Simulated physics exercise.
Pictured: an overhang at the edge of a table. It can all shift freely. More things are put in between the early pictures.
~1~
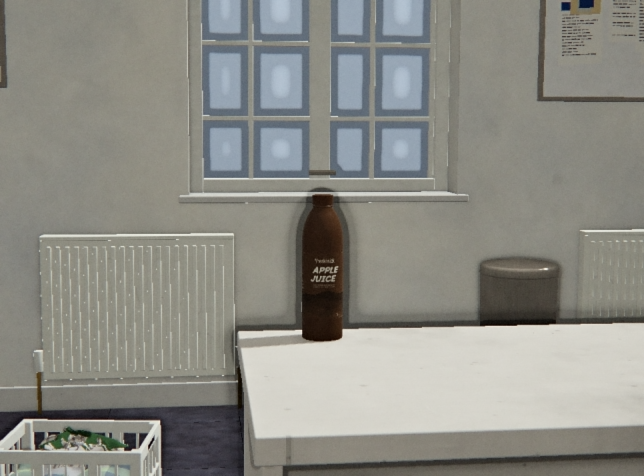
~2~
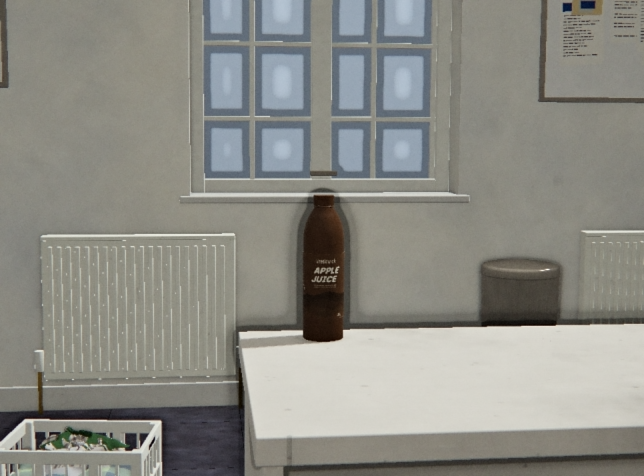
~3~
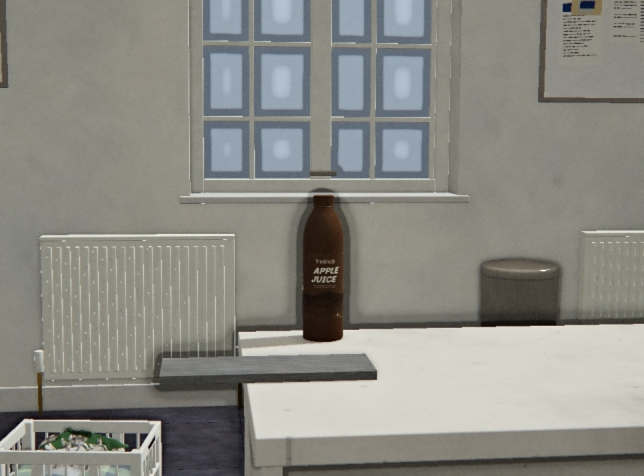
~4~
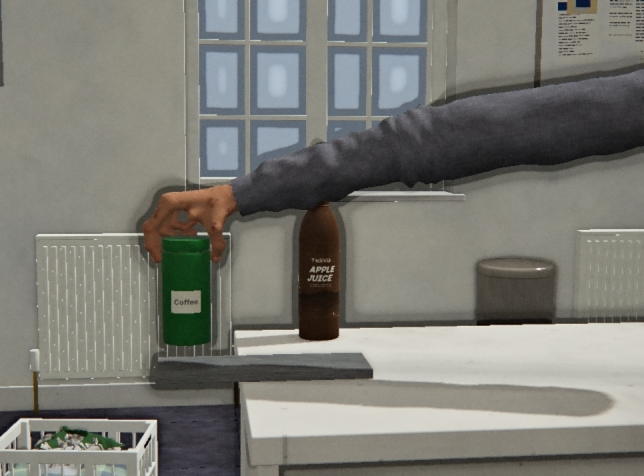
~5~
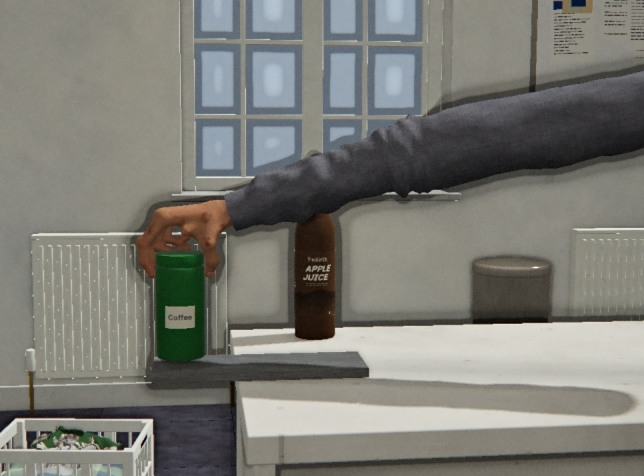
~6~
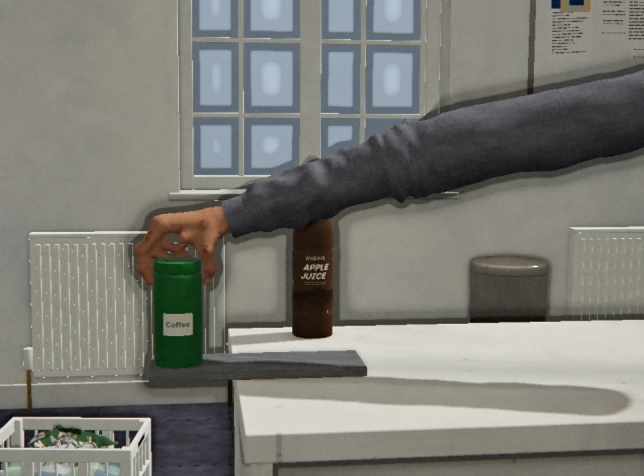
In this clip, a brown bottle stands on a white table, and a flat gray plank appears, jutting past the table's left edge. A hand reaches in from the right and lowers a green jar onto the plank's left end.
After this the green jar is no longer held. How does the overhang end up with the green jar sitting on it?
The board falls off the edge.
Then, 0.40 s after the last picture, green jar now down on the floor or falling; grey plank tipped 70° from how it was.
Then, 0.60 s after the last picture, grey plank now down on the floor or falling.
Then, 0.70 s after the last picture, things are still on the move.
Then, 0.90 s after the last picture, as before.
By the end, down on the floor or falling, grey plank and green jar; brown bottle in place. The plank comes down.
